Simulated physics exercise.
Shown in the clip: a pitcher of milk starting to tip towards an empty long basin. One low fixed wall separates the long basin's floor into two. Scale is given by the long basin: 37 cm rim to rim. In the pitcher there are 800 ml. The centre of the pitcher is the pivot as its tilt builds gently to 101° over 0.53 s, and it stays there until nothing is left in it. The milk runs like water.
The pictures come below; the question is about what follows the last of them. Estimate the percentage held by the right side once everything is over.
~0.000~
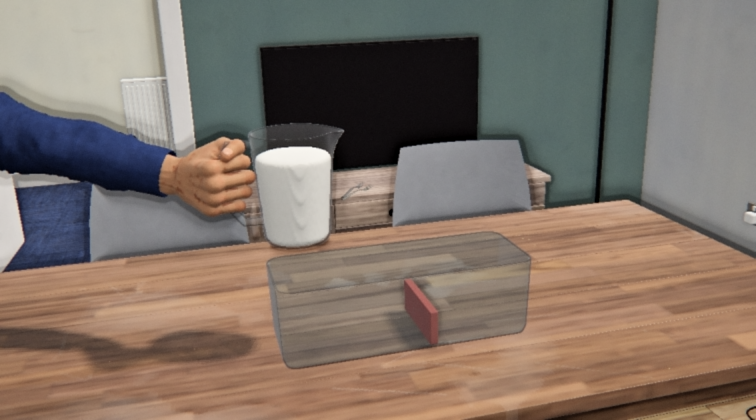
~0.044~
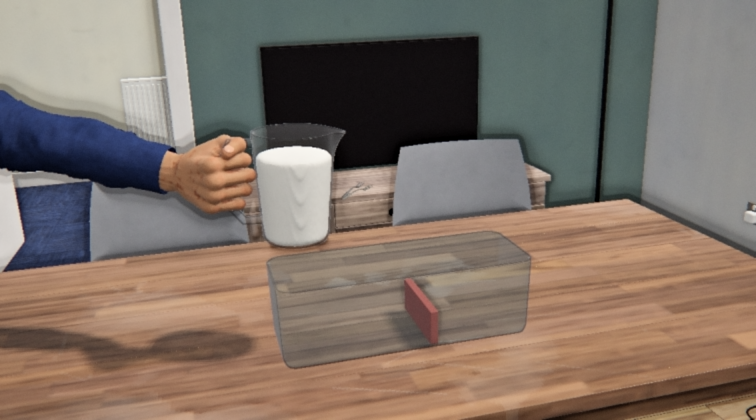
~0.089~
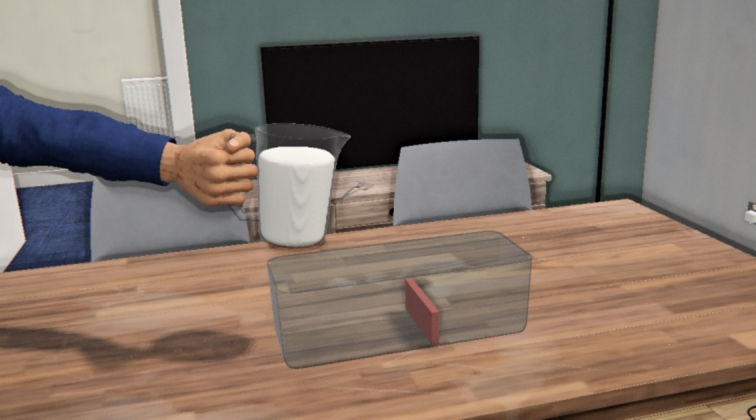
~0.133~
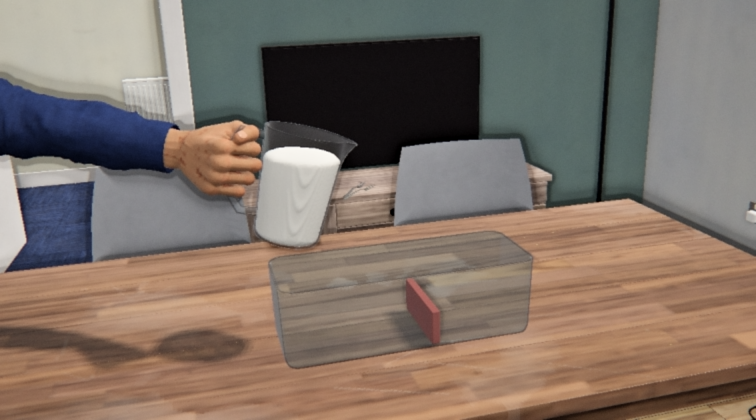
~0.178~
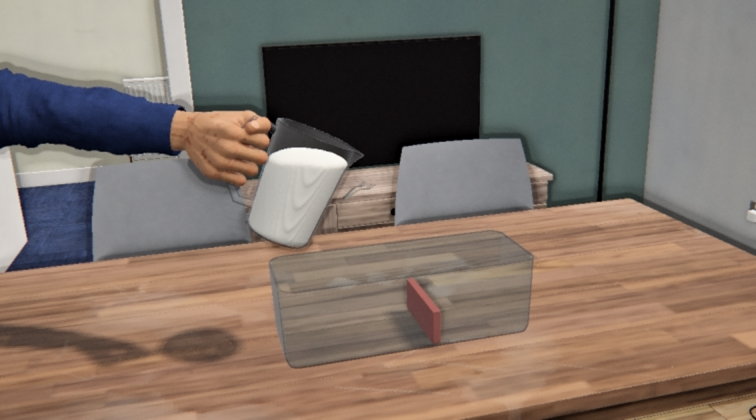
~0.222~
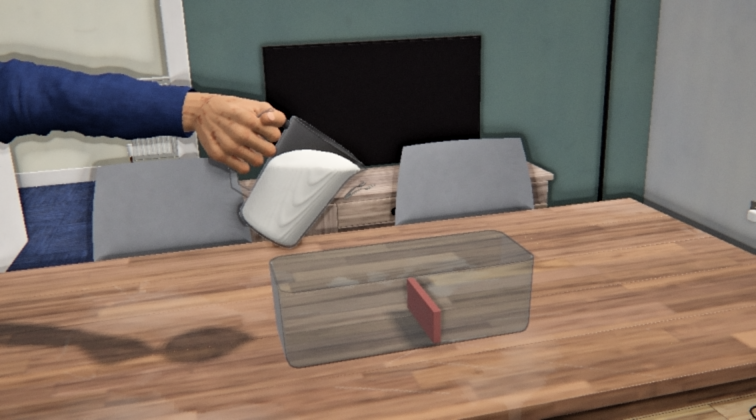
I would say 3 per cent.
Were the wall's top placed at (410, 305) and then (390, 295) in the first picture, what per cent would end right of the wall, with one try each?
Respectively close to 30 and 70 %.
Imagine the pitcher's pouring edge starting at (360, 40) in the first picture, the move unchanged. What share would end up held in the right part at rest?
Then about 90 per cent.
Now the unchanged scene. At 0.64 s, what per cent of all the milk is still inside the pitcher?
26 per cent or so.
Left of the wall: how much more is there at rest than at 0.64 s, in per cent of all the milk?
Around 36 in a hundred.
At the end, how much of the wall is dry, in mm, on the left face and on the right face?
It's around 24 mm on the left side and around 50 mm on the right side.
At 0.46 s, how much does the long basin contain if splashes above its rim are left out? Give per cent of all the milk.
About 16 per cent.
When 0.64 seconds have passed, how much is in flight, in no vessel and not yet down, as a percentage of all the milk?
Around 18 percent of the liquid.
After 0.46 s the tilt is 97° and 64 per cent is still to pour, 15 is left of the wall and 0 right of it.
After 0.64 s the tilt is 101° and 25 per cent is still to pour, 57 is left of the wall and 0 right of it.
After 0.83 s the tilt is 101° and 6 per cent is still to pour, 82 is left of the wall and 1 right of it.
After 1.03 s the tilt is 101° and 1 per cent is still to pour, 91 is left of the wall and 2 right of it.
In the end 92 per cent lies left of the wall, 3 right of it and 5 outside.
